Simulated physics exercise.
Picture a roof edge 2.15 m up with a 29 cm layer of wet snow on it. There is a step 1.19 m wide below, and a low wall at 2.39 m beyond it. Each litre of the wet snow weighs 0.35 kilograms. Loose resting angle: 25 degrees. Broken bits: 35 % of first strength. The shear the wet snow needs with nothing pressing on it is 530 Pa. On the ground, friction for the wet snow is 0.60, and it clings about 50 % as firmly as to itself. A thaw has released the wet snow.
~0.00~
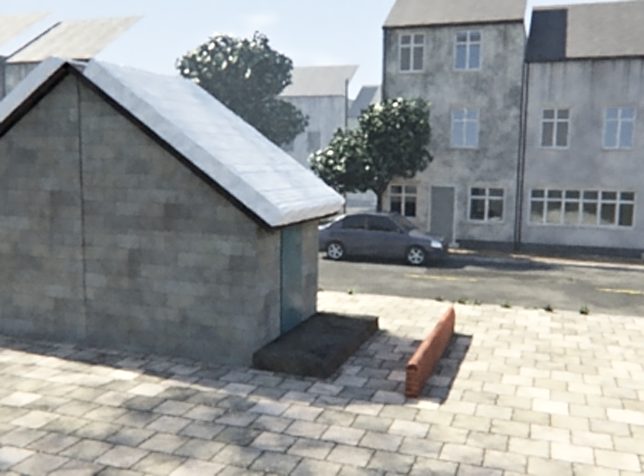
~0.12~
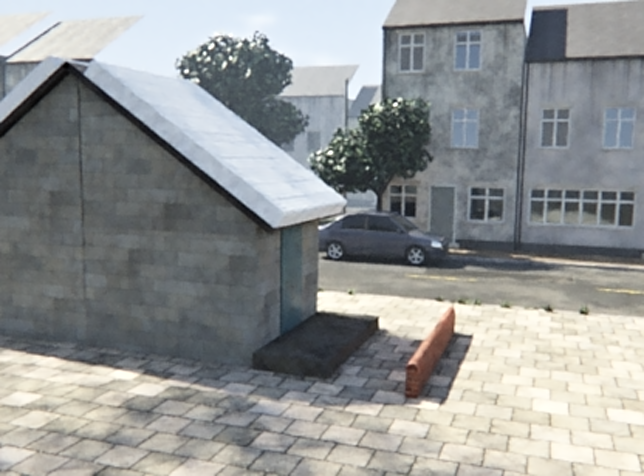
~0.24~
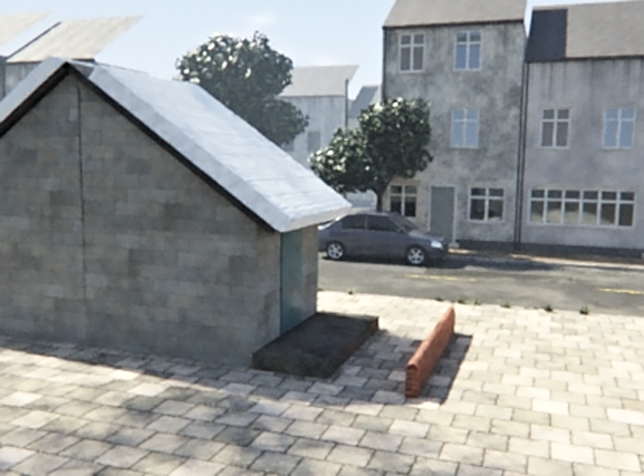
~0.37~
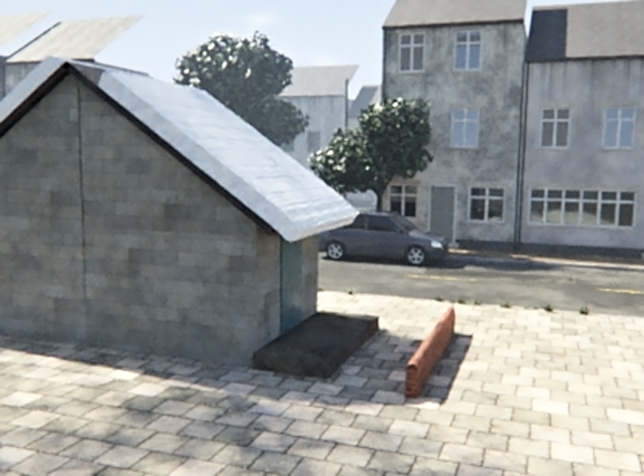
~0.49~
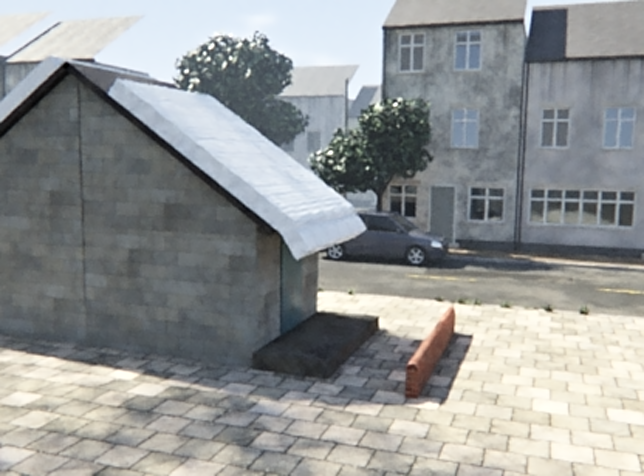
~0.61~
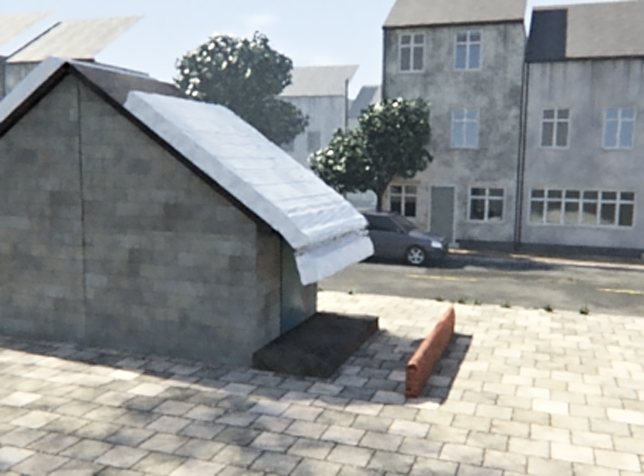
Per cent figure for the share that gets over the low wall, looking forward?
Around 31 percent.
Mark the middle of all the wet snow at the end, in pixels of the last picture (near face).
It comes out near (428, 377), give or take.
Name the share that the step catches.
About 5 %.
After 1.05 s, 51 % is still on the roof and 0 % is past the low wall.
After 1.56 s, none is still on the roof and 18 % is past the low wall.
After 2.08 s, none is still on the roof and 31 % is past the low wall.
After 2.60 s, none is still on the roof and 31 % is past the low wall.
After 2.70 s, none is still on the roof and 31 % is past the low wall.
